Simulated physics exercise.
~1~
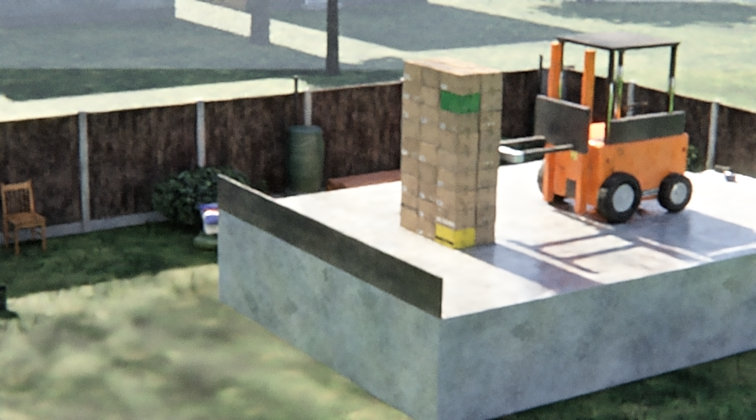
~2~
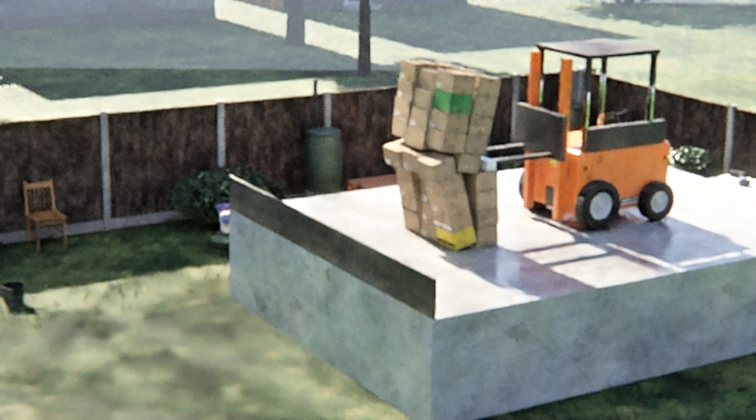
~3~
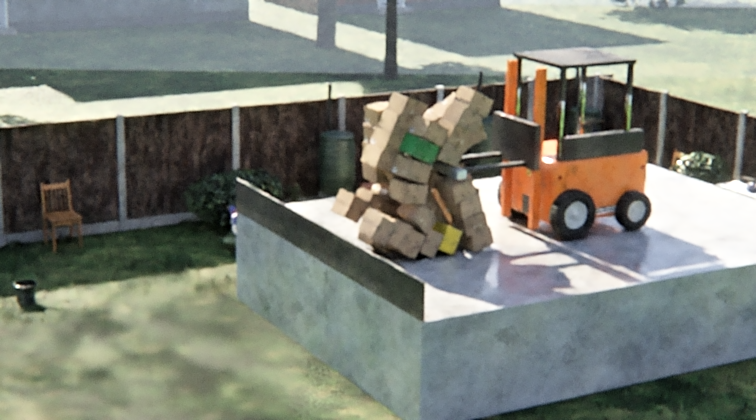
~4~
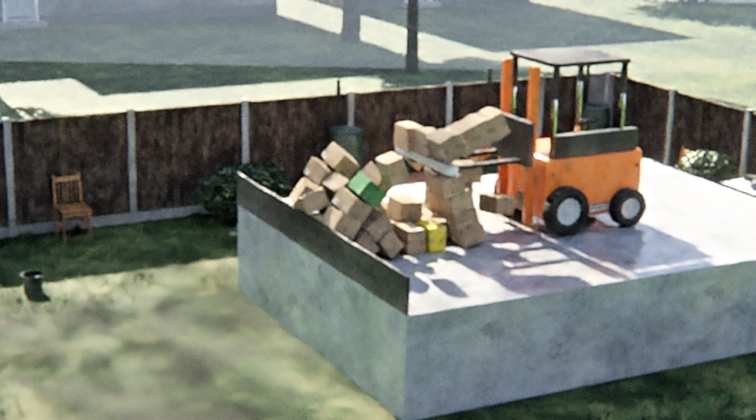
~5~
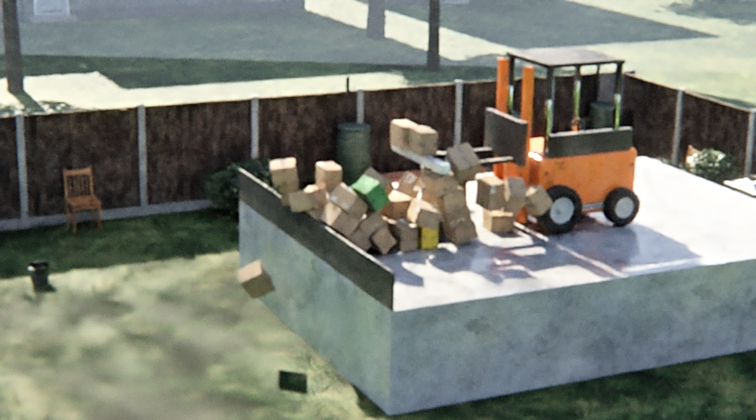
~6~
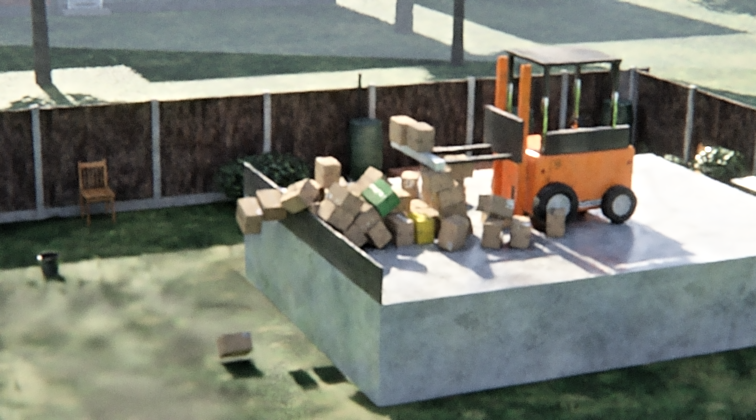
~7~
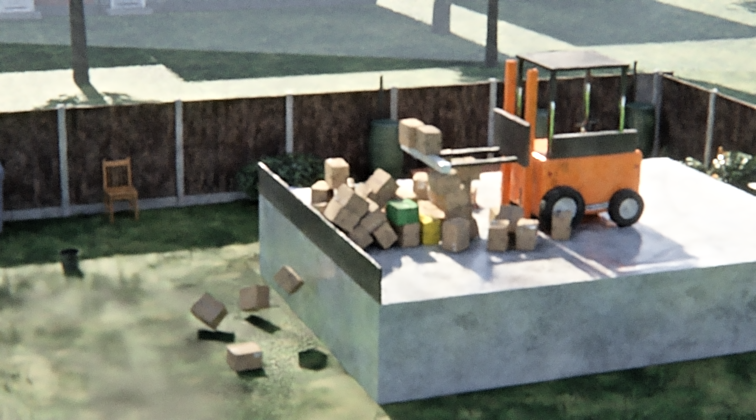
In a grassy yard backed by a dark fence, seen from slightly above as the view drifts sideways, a tall stack of brown cartons stands on a raised concrete deck. One green carton sits near its top and a yellow one at its base, with an orange lift truck to the right. The truck pushes a beam leftward into the stack, which buckles and collapses toward the dark kick board. The truck stops while cartons tumble, and a few drop over the board onto the grass. Most finish heaped on the deck, green and yellow among them, with a couple resting on the beam.
